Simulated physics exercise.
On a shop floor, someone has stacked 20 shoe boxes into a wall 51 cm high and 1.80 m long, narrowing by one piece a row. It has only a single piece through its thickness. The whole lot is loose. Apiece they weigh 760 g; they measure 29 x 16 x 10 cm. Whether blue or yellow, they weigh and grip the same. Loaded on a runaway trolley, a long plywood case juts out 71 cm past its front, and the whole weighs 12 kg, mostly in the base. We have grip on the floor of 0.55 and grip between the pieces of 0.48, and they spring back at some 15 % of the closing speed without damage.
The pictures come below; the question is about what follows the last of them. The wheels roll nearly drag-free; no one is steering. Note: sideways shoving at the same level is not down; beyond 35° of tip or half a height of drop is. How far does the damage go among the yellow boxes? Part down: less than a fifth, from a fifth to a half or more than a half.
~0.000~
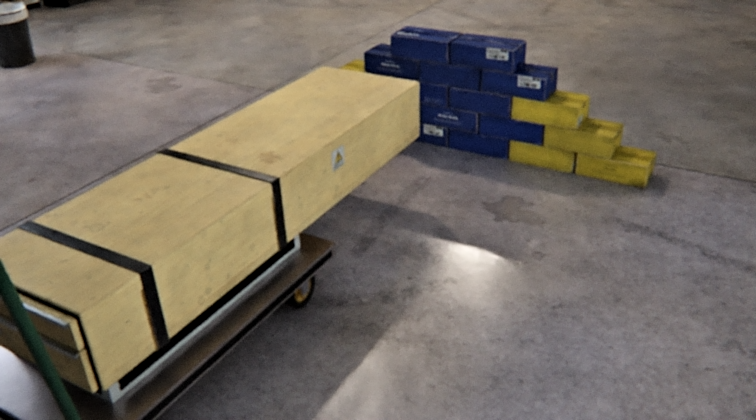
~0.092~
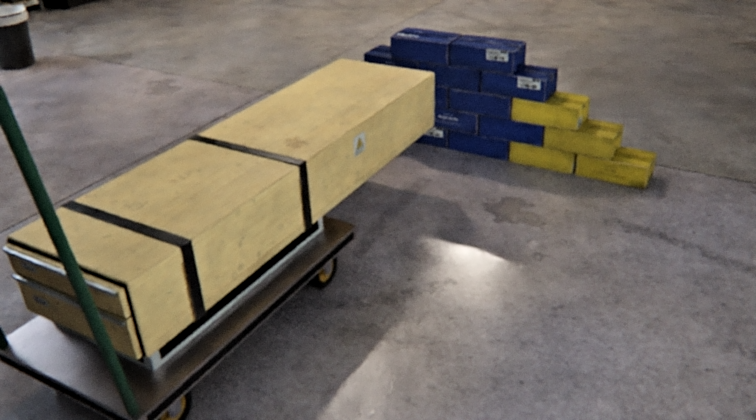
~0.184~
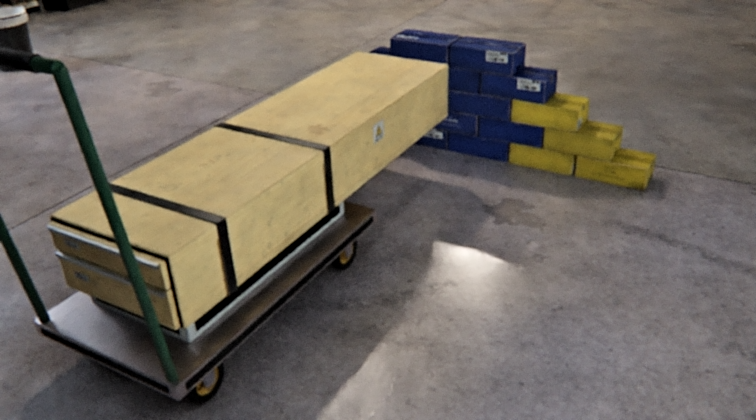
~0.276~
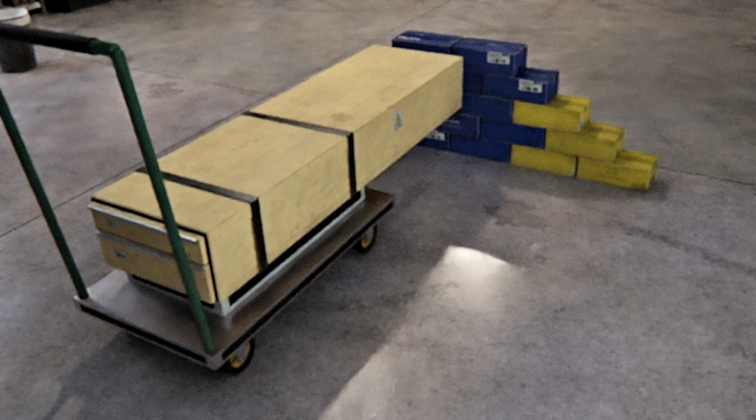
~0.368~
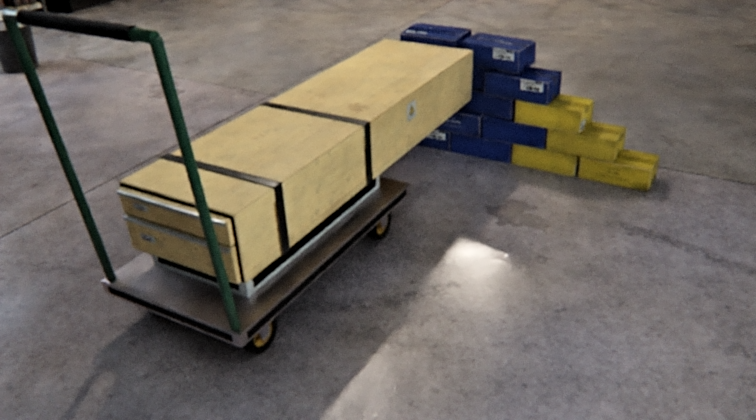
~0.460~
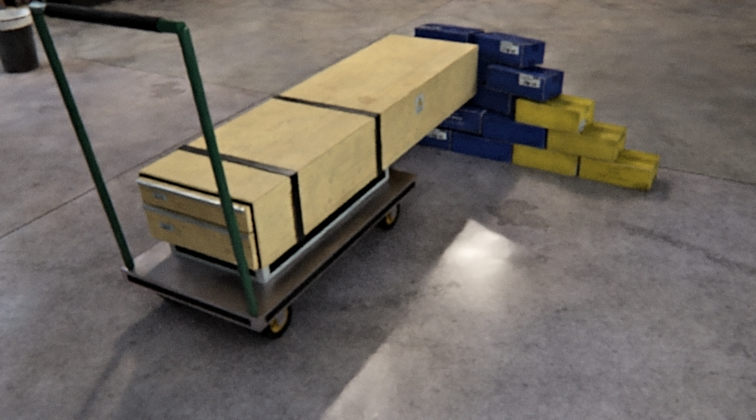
I'd say the part that goes down is smaller than a fifth.
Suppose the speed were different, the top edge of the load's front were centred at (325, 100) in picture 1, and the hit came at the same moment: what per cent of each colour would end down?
Down at the end: Yellow 10 per cent, blue 70 per cent.
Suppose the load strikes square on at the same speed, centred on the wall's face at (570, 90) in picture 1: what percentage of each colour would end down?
That would leave yellow at 20 % and blue at 20 %.
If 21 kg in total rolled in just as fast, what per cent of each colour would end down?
Yellow 10, blue 60 per cent.
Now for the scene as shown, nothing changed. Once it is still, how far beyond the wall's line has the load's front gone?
Distance: Approx. 80 cm.
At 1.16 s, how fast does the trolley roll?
0.6 m/s, roughly.
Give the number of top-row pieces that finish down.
That makes 2 in total.
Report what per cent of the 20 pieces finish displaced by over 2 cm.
55 in a hundred.
Around 0.56 s, load 19 cm past the wall's line, still rolling; 1 of the 8 yellow boxes down (4 of 20 in all colours); top yellow box unmoved; top blue box tipped 24°, 6 cm lower.
Around 0.72 s, load 30 cm past the wall's line, still rolling; 1 of the 8 yellow boxes down (8 of 20 in all colours); top yellow box unmoved; top blue box on its side.
Around 1.16 s, load 56 cm past the wall's line, still rolling; 1 of the 8 yellow boxes down (8 of 20 in all colours); top yellow box unmoved; top blue box tipped 9°, 39 cm lower.
Finally (2.6 s), load 81 cm past the wall's line, stopped; 1 of the 8 yellow boxes down (10 of 20 in all colours); top yellow box unmoved; top blue box 41 cm lower. That is 12 per cent. Seen by the last camera, middles, top yellow box near (555, 111), top blue box near (552, 64).
